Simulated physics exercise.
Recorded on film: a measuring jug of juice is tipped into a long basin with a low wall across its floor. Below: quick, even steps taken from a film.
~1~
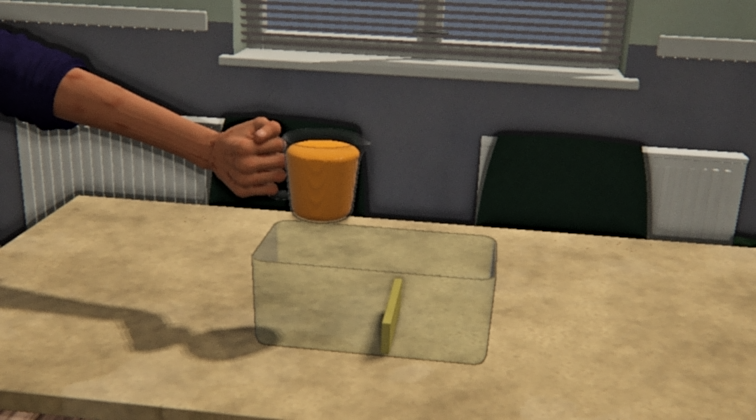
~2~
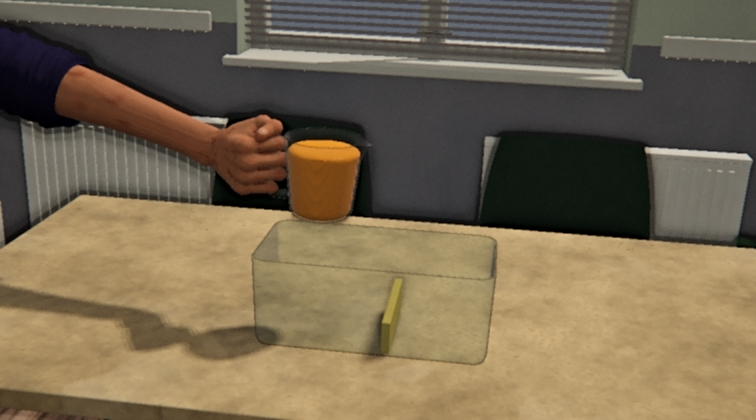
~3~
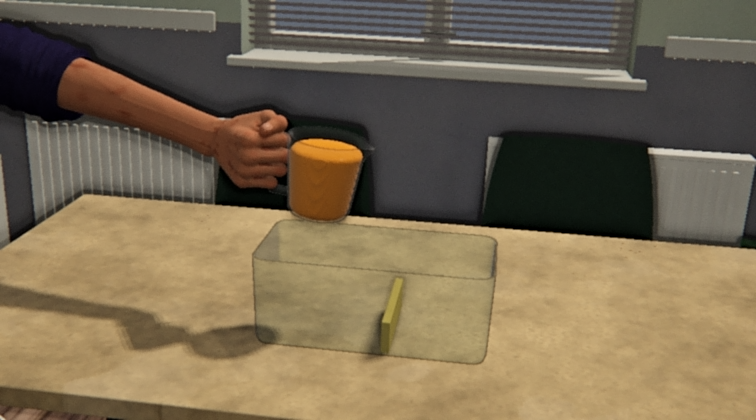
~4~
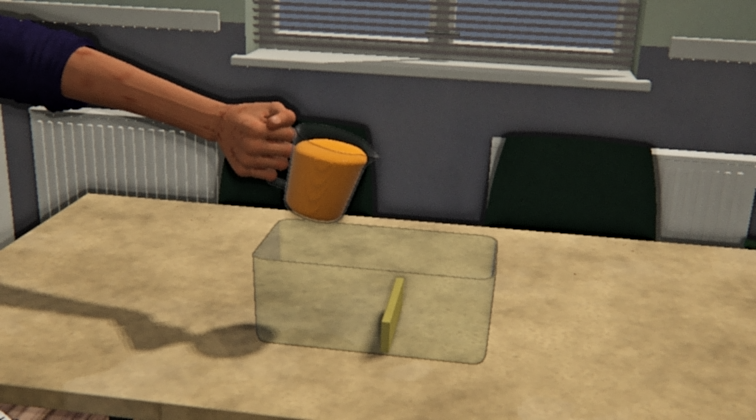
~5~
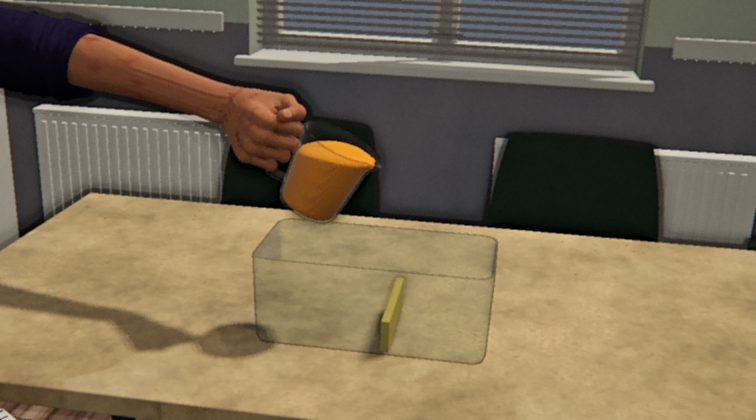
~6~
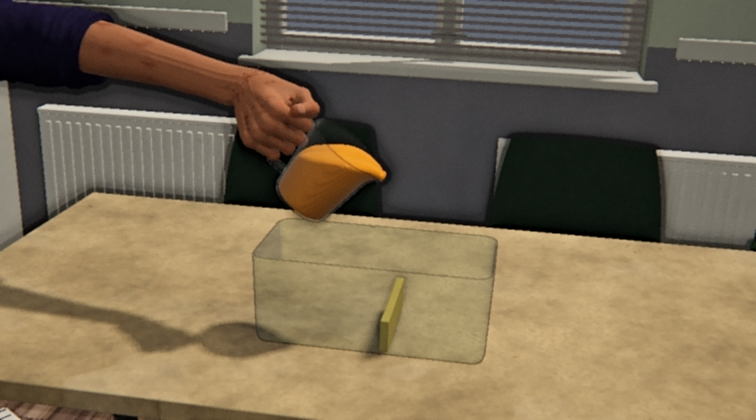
To begin with, a hand holds a clear jug of orange juice upright above a long, see-through basin with a low wall across its floor. The hand then tilts the jug to the right, slowly then more steeply, until the juice reaches the spout and just bulges over its edge.
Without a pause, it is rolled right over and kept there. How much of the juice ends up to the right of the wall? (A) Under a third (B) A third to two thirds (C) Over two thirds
B.
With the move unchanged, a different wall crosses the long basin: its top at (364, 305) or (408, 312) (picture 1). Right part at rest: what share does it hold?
Note - case one near 95 %, case two near 30 %.
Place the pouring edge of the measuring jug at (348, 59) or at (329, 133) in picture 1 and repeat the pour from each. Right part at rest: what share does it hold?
35 % and 5 %.
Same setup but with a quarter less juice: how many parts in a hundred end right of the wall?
Close to 35 per cent.
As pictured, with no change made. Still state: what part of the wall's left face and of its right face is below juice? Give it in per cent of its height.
Left side 20 percent, right side 30 percent.
A moment on, the measuring jug is tipped right over and 40 per cent is still to pour, 10 is left of the wall and 32 right of it.
Next, the measuring jug is tipped right over and 4 per cent is still to pour, 44 is left of the wall and 48 right of it.
Then the measuring jug is tipped right over and 0 per cent is still to pour, 51 is left of the wall and 47 right of it.
Later the measuring jug is tipped right over and 0 per cent is still to pour, 51 is left of the wall and 47 right of it.
In the end 51 per cent lies left of the wall, 47 right of it and 1 outside.
